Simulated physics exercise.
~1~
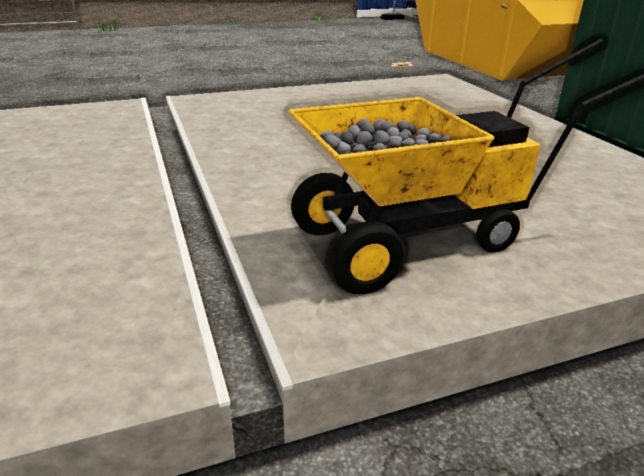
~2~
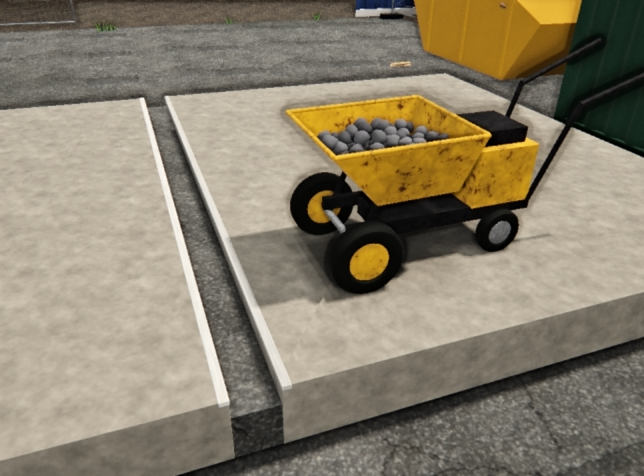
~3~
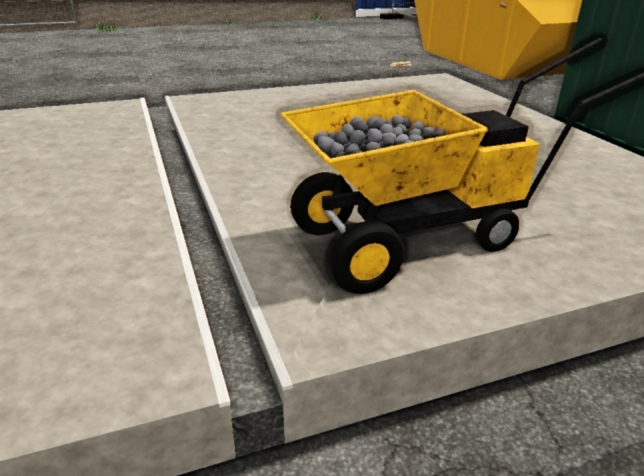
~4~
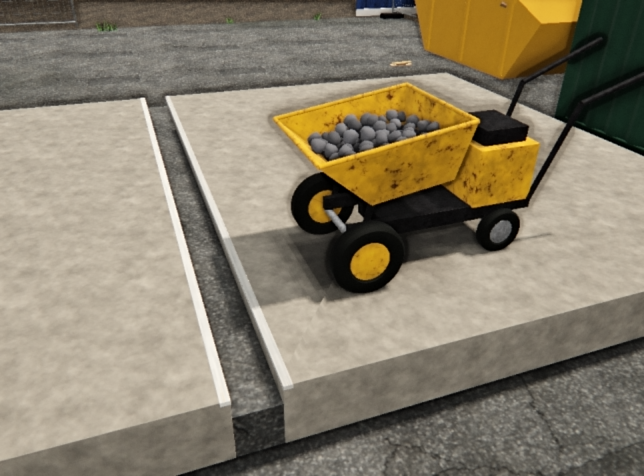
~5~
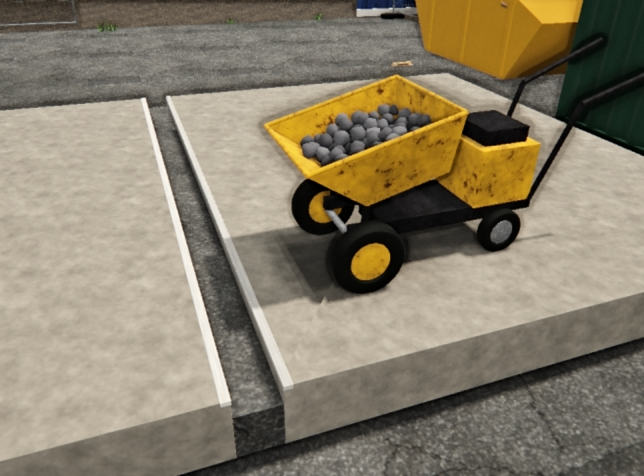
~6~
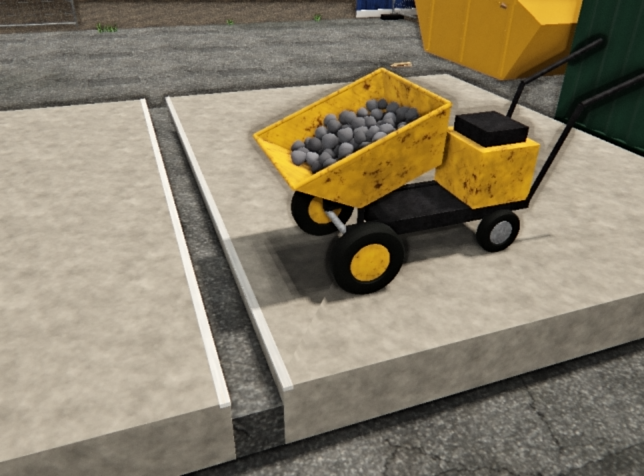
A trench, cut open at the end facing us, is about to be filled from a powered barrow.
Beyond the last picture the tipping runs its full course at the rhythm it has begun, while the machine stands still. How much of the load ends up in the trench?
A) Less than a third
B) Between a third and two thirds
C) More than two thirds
B.
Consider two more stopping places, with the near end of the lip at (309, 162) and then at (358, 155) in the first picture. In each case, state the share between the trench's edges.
It works out to 20 per cent in the first case and 60 per cent in the second.
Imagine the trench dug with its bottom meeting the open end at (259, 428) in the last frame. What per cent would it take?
Something like 70 %.
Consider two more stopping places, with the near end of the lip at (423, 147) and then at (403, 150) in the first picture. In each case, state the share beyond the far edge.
First some 0, then 0 per cent.
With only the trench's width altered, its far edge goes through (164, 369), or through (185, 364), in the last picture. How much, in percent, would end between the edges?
First case 90 %, second case 80 %.
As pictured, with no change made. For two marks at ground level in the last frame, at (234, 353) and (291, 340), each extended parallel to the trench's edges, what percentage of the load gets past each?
Around 50 percent for the first and 80 percent for the second.
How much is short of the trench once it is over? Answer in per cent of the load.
Roughly 0 per cent of the load.
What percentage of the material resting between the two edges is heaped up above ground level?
Around 35 in a hundred.
Just after the last frame, skip tipped steeply; every one in the skip.
A moment on, skip tipped right over; roughly half in the skip; roughly a third in or heaped over the trench; about a tenth beyond it; just a few falling.
Further on, skip tipped right over; roughly a quarter in the skip; roughly half in or heaped over the trench; roughly a third beyond it.
When it is over, skip tipped right over; roughly a quarter in the skip; roughly half in or heaped over the trench; roughly a third beyond it.
